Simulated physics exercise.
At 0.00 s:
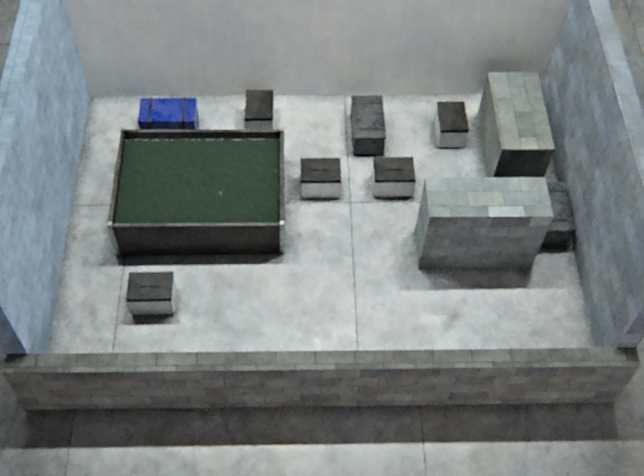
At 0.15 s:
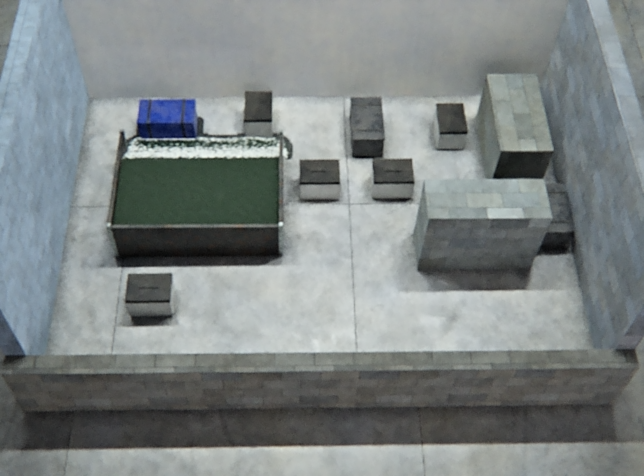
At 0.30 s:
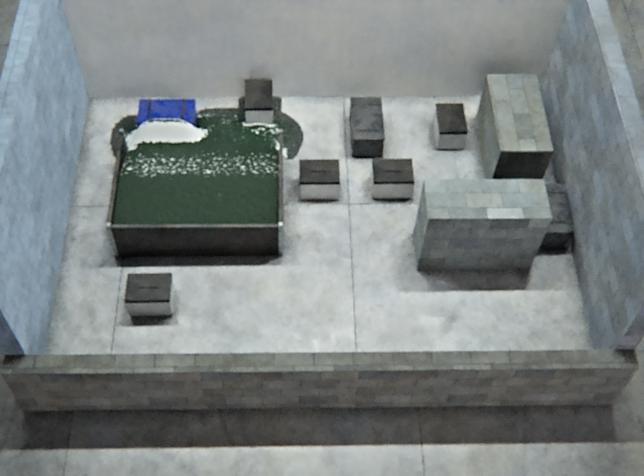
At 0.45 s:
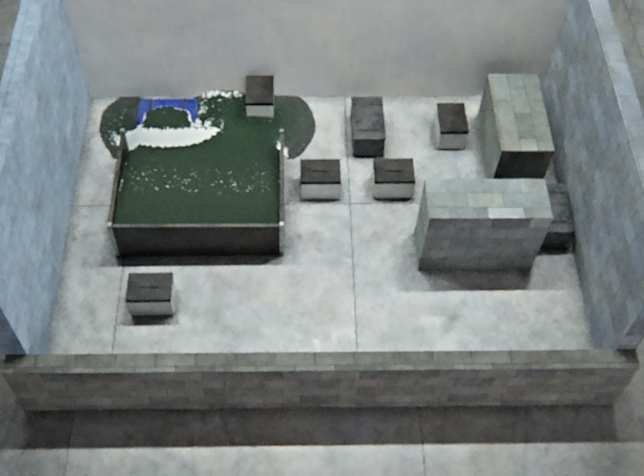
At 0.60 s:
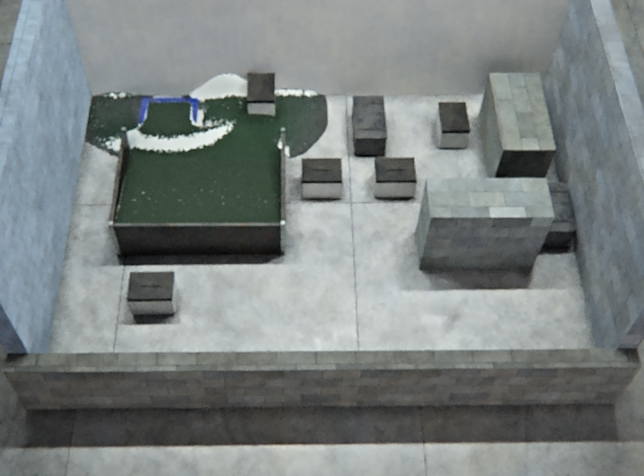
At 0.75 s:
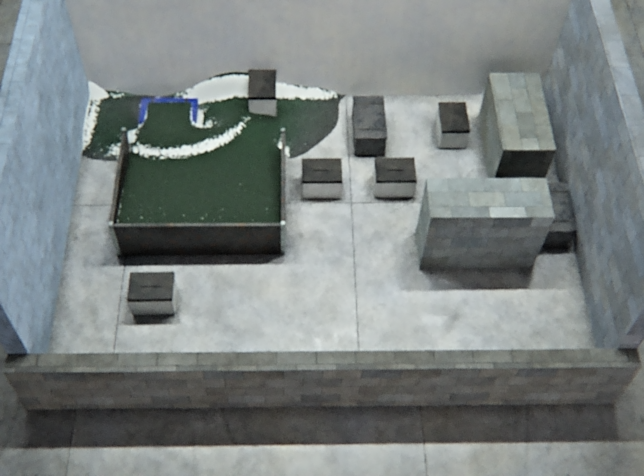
We see a walled hall with a tank of dark green water; its back panel gives way and water surges out around the blue trunk and a nearby dark box, spreading left and right along the back wall with white foam.
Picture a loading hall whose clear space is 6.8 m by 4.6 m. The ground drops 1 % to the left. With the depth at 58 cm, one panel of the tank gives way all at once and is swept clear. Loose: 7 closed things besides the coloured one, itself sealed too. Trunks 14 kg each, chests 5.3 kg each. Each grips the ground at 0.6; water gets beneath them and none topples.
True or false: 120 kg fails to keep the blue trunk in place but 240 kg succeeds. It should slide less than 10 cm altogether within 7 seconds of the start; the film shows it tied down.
True.
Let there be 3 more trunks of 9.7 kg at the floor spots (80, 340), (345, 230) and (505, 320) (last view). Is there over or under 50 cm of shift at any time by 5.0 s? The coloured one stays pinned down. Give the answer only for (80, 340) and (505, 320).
Taking them in that order, they come out larger and lesser.
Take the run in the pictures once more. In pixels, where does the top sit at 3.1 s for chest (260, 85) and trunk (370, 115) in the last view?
They end up about (450, 160) and (446, 193) in the last view.
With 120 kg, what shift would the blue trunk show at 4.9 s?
Shift: About 60 cm.
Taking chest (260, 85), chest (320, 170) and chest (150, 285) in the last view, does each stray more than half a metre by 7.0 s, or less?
In sequence: Beyond the mark / within the mark / within the mark.
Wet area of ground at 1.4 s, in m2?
The covered patch comes to about 9.0 m2.
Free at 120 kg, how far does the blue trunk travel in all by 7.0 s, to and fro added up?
It would cover some 80 cm all told.
After 1.4 s the blue trunk would be 43 cm from its start with 120 kg and 0 cm from its start with 240 kg; 20 cm of water round it then.
After 3.1 s the blue trunk would be 56 cm from its start with 120 kg and 0 cm from its start with 240 kg; 17 cm of water round it then.
After 4.9 s the blue trunk would be 56 cm from its start with 120 kg and 0 cm from its start with 240 kg; 13 cm of water round it then.
After 7.0 s the blue trunk would be 56 cm from its start with 120 kg and 0 cm from its start with 240 kg; 11 cm of water round it then.
